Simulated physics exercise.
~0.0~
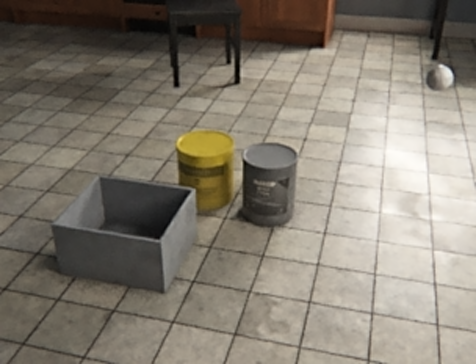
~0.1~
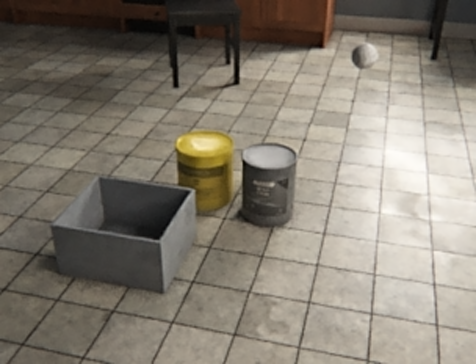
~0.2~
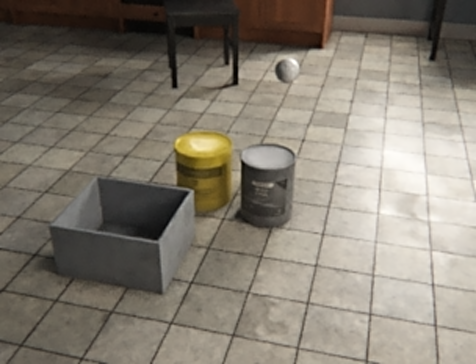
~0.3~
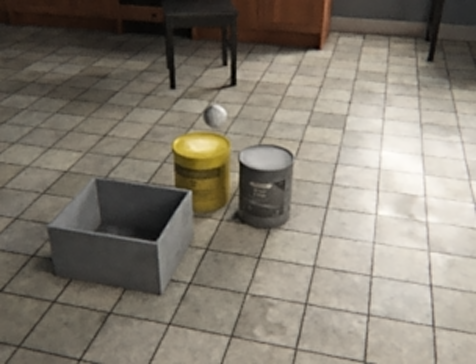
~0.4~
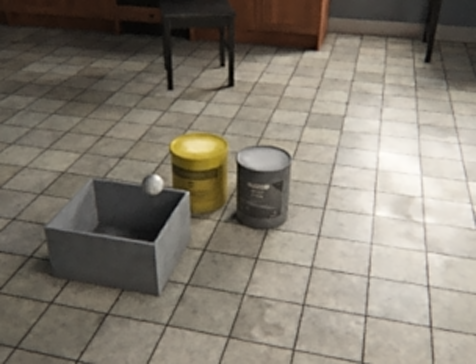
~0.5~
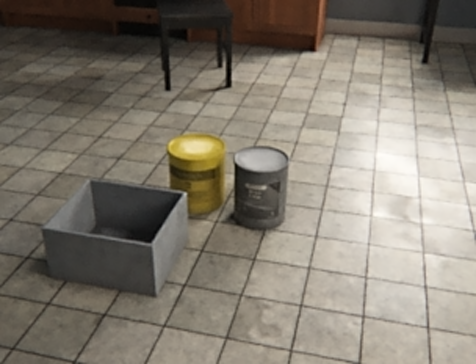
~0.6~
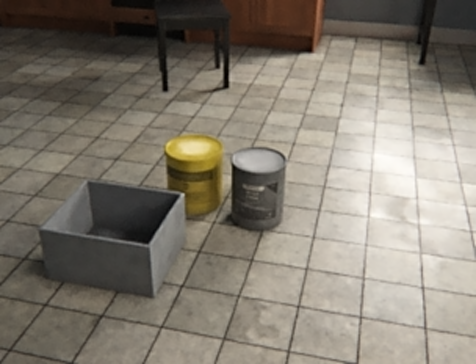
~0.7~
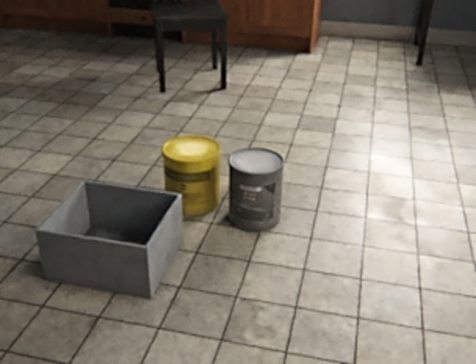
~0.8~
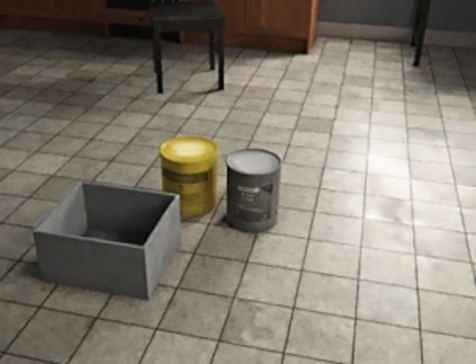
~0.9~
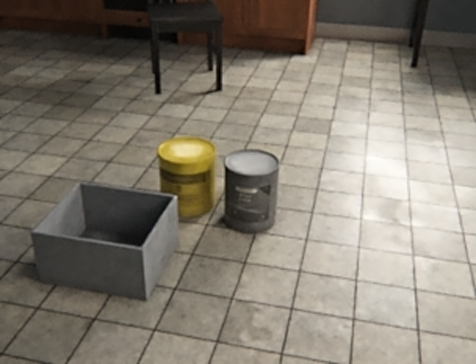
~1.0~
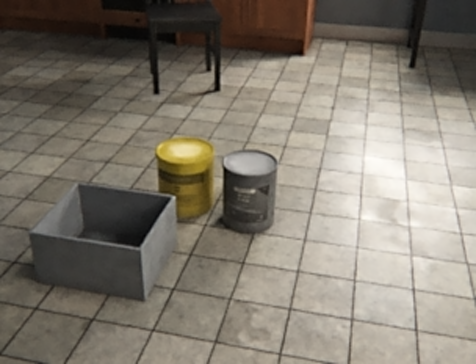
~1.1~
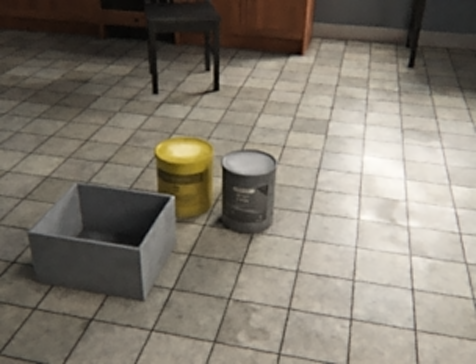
An open grey box sits on a pale tiled floor at the lower left, seen from above at an angle, with a yellow pail and a grey pail standing side by side just to its right. Behind them are a dark chair and wooden cabinets. A small whitish ball-like object enters the scene at the upper right and flies left, rising slightly before curving down past the space above the pails. It drops over the box's near-right rim area and disappears inside. The view shifts slightly right, while the box and both pails stay put, and the object remains out of sight.
